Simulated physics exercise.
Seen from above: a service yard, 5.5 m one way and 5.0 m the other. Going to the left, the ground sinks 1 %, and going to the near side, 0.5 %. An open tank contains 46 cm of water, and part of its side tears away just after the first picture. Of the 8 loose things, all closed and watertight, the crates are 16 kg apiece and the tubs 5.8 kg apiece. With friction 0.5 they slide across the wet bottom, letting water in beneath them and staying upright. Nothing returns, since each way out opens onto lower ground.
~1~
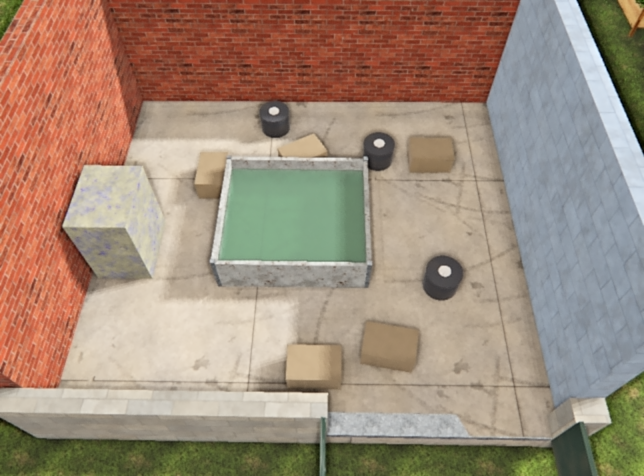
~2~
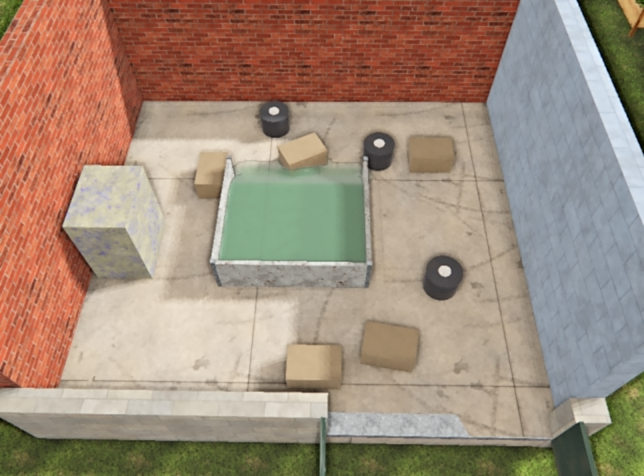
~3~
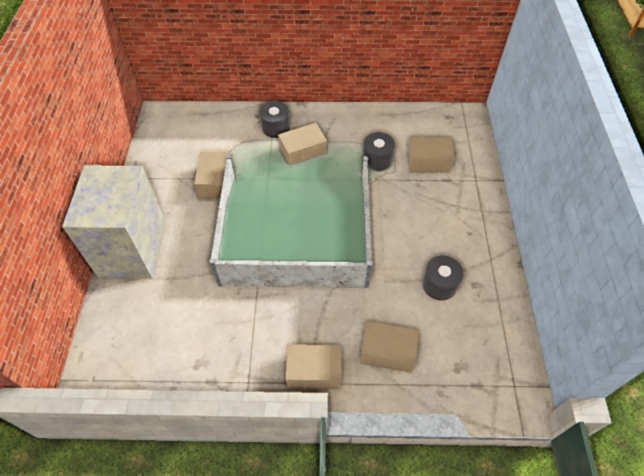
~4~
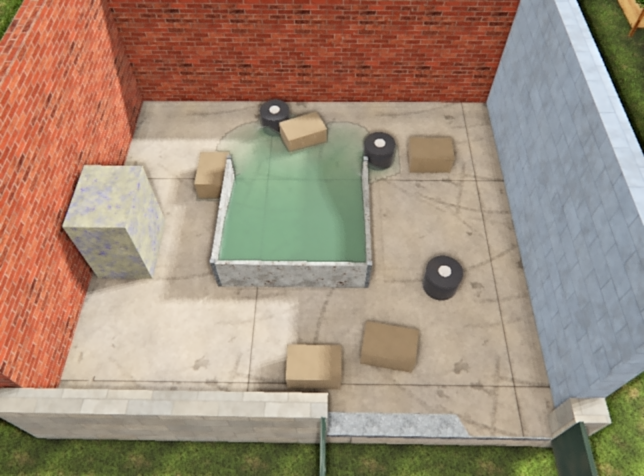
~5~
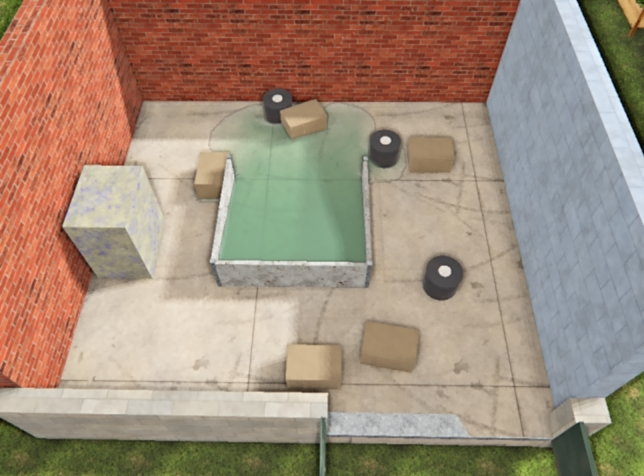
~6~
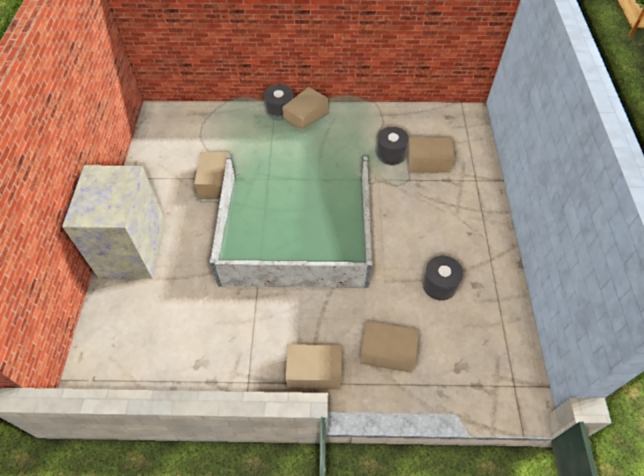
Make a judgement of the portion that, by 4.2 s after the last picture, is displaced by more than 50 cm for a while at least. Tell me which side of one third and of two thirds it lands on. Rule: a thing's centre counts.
It lands between one third and two thirds.
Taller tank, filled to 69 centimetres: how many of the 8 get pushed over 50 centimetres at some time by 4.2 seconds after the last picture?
5.
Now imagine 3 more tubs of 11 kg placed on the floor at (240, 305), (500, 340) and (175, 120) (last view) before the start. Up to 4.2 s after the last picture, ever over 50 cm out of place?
Taking them one by one: It stays within, then it stays within, then it goes beyond.
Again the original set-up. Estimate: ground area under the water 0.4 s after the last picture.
Somewhere about 8.5 m2, give or take.
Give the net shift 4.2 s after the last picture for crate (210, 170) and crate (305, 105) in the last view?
Going in order, that's 40 cm for one and 150 cm for the other.
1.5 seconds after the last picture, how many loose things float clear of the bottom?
Just then, the number is 2.
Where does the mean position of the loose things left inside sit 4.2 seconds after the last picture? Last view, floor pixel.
The centre sits near (346, 264).
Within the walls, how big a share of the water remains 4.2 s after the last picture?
Somewhere near 100 percent, give or take.
Then, 0.4 s after the last picture 1 of 8 are over 50 cm from their spots; 2 afloat.
Then, 1.5 s after the last picture 2 of 8 are over 50 cm from their spots; 2 afloat.
Then, 2.8 s after the last picture 3 of 8 are over 50 cm from their spots; 2 afloat.
Then, 4.2 s after the last picture 4 of 8 are over 50 cm from their spots, and 4 have been at some point; 2 afloat.
